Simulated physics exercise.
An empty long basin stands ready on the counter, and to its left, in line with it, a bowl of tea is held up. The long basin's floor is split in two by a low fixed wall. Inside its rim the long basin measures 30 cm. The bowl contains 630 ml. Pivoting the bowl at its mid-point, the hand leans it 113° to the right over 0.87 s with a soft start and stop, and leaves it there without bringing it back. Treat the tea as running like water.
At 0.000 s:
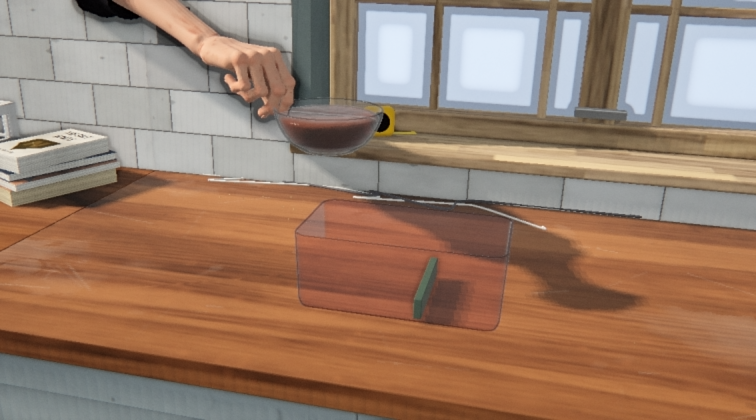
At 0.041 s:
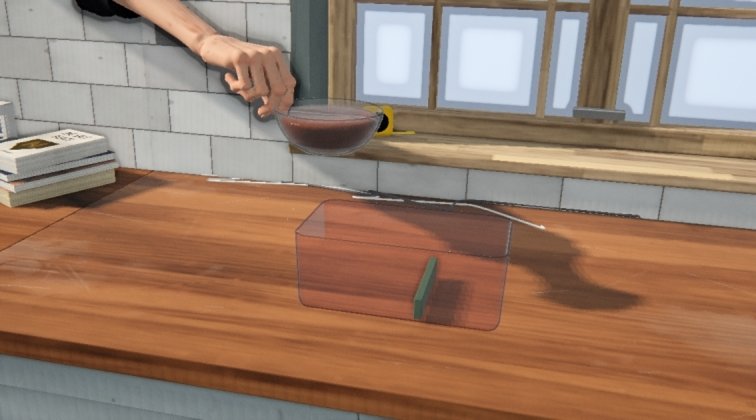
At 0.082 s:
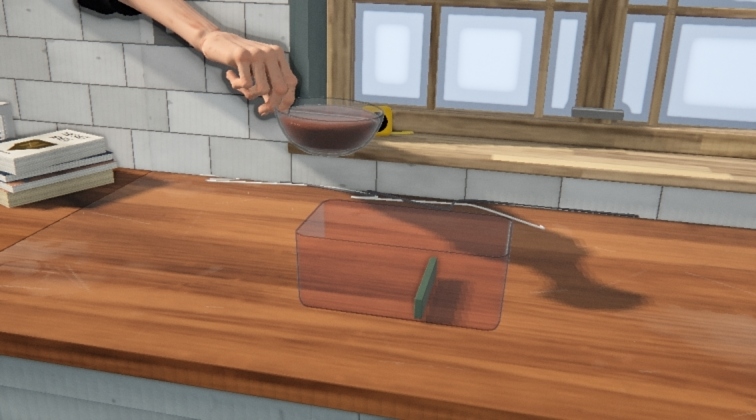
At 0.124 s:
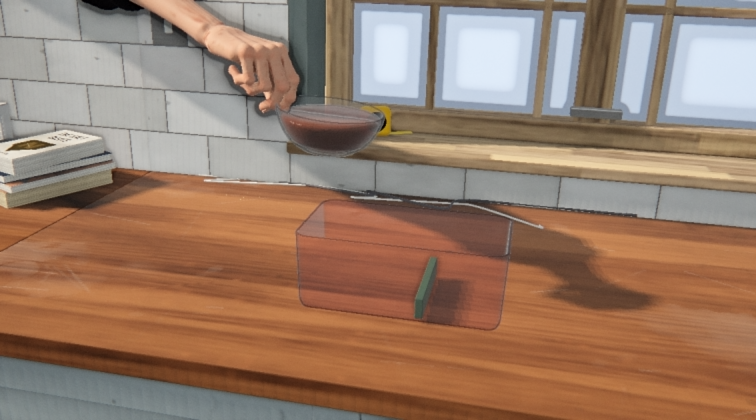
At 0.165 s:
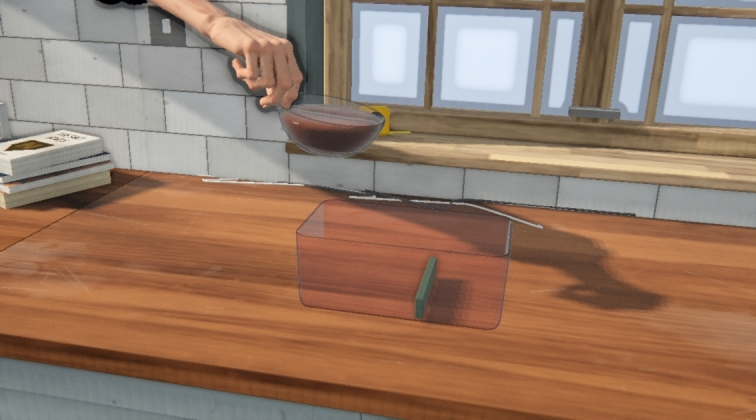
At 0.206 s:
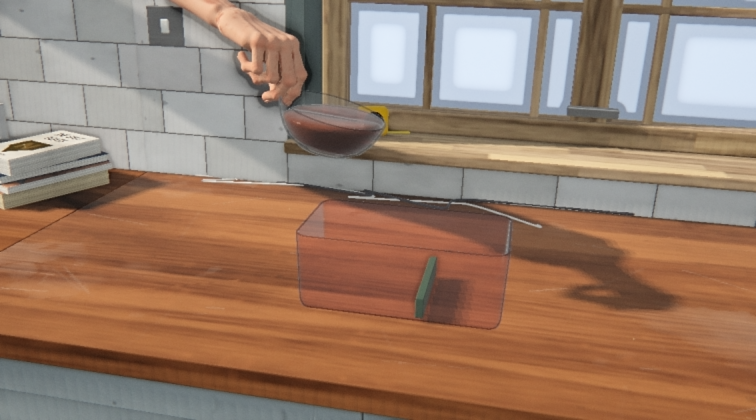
On a wooden counter, a hand slowly tilts a bowl of dark liquid slightly right.
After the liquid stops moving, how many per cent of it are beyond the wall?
About 28 per cent.
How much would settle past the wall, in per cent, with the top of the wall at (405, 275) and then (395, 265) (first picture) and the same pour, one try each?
65 then 75 %.
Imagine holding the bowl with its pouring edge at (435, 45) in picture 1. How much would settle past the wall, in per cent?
Result then: Approx. 60 %.
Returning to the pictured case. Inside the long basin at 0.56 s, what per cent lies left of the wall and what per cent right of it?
About 24 % left, 14 % right.
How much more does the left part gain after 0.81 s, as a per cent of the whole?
That works out to roughly 0 per cent of the whole.
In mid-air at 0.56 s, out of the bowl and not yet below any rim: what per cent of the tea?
Near 44 per cent at that moment.
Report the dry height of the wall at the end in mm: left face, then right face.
Looks like roughly 16 mm on the left and roughly 22 mm on the right.
After 0.56 s the tilt is 80° and 17 per cent is still to pour, 24 is left of the wall and 14 right of it.
After 0.81 s the tilt is 112° and 0 per cent is still to pour, 69 is left of the wall and 28 right of it.
After 1.08 s the tilt is 113° and 0 per cent is still to pour, 70 is left of the wall and 28 right of it.
After 1.37 s the tilt is 113° and 0 per cent is still to pour, 70 is left of the wall and 28 right of it.
In the end 70 per cent lies left of the wall, 28 right of it and 2 outside.
